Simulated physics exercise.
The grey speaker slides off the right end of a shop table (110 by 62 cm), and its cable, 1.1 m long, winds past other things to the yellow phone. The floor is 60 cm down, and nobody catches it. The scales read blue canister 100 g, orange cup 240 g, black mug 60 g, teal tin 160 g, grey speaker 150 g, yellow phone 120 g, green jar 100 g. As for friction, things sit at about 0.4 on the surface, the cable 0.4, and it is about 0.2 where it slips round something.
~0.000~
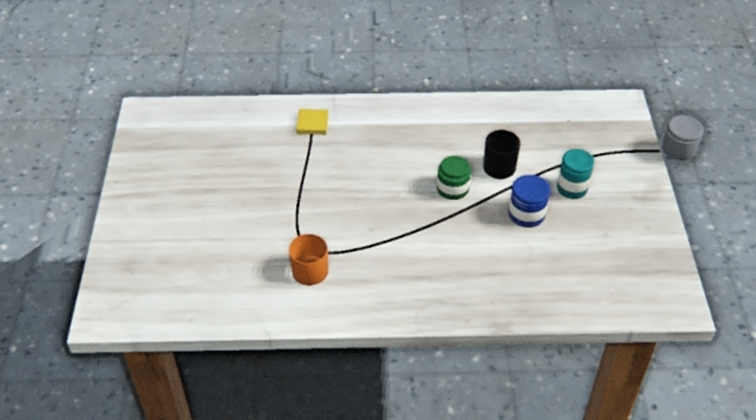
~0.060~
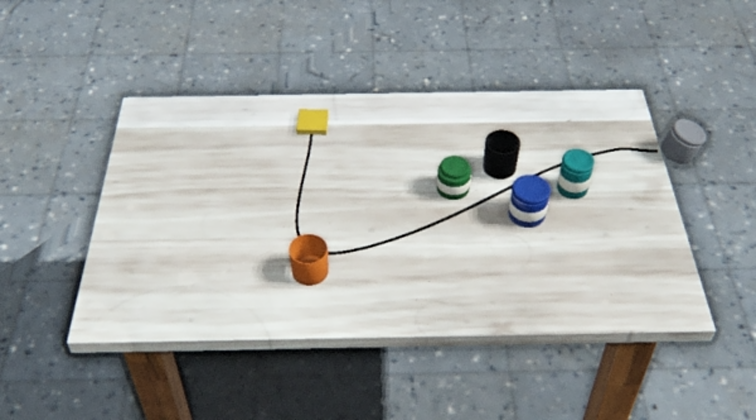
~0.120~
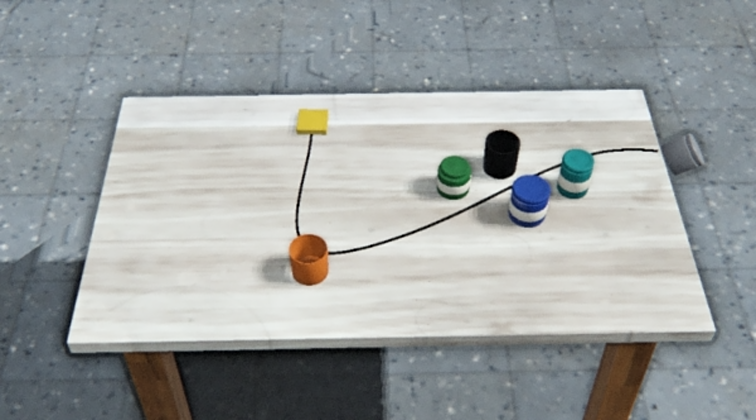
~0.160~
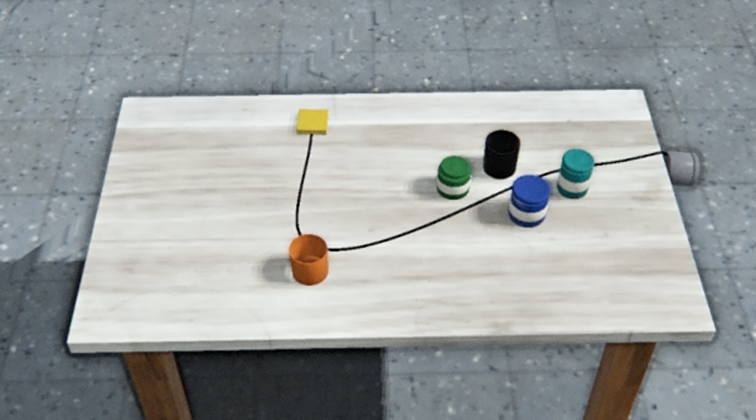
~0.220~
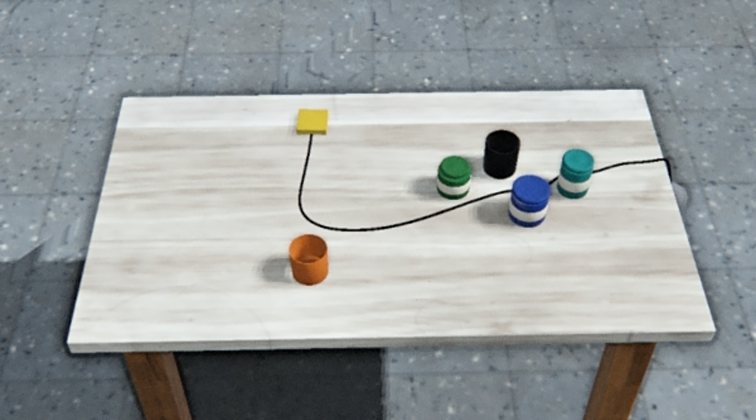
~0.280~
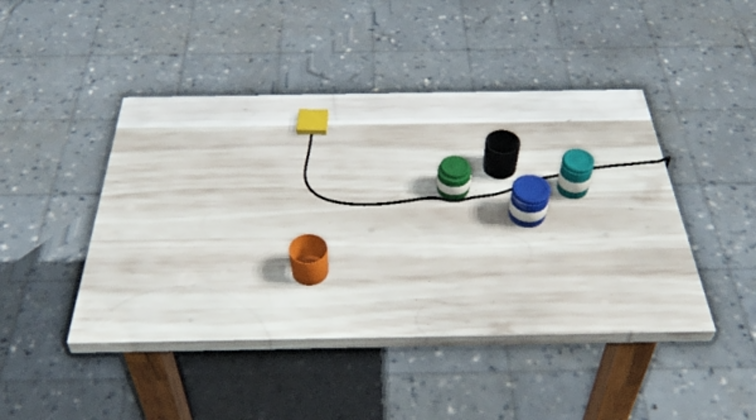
A small grey cylindrical object tilts and slips over the right edge of a pale wood-topped table, seen from above and in front on a grey tiled floor, while the camera stays still. An orange cup sits left of centre below a yellow square, with green, black, blue and teal containers grouped to the right. The black cable slides rightward, its loop pulling away from the cup.
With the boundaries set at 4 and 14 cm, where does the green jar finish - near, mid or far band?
The green jar finishes in the mid band.
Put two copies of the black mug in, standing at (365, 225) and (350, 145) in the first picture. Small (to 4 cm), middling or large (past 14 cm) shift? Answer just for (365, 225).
There it moves a long way.
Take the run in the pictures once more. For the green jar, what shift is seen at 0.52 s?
Approx. shift - green jar 8 cm.
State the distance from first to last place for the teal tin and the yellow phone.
The teal tin ends up around 0 cm from its start and the yellow phone around 20 cm.
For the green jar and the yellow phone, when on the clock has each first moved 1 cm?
Approx. times - green jar: 0.38 s, yellow phone: 0.38 s.
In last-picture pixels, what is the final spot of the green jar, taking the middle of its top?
End position in the last picture: Approx. (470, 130).
After 0.5 s, the cable's tail end at (370, 135); green jar 9 cm off its start, yellow phone 9 cm off its start, grey speaker over the edge.
After 0.7 s, the cable's tail end at (404, 158); green jar 10 cm off its start, yellow phone 18 cm off its start, grey speaker over the edge.
After 1.0 s, the cable's tail end at (404, 158); green jar 10 cm off its start at (470, 130), yellow phone 18 cm off its start at (390, 147), grey speaker over the edge.
After 1.2 s, the cable's tail end at (404, 158); green jar 10 cm off its start, yellow phone 18 cm off its start, grey speaker over the edge.
After 2.4 s, the cable's tail end at (404, 158); green jar 10 cm off its start at (470, 130), yellow phone 18 cm off its start at (390, 147), grey speaker over the edge, black mug 2 cm off its start at (506, 135).
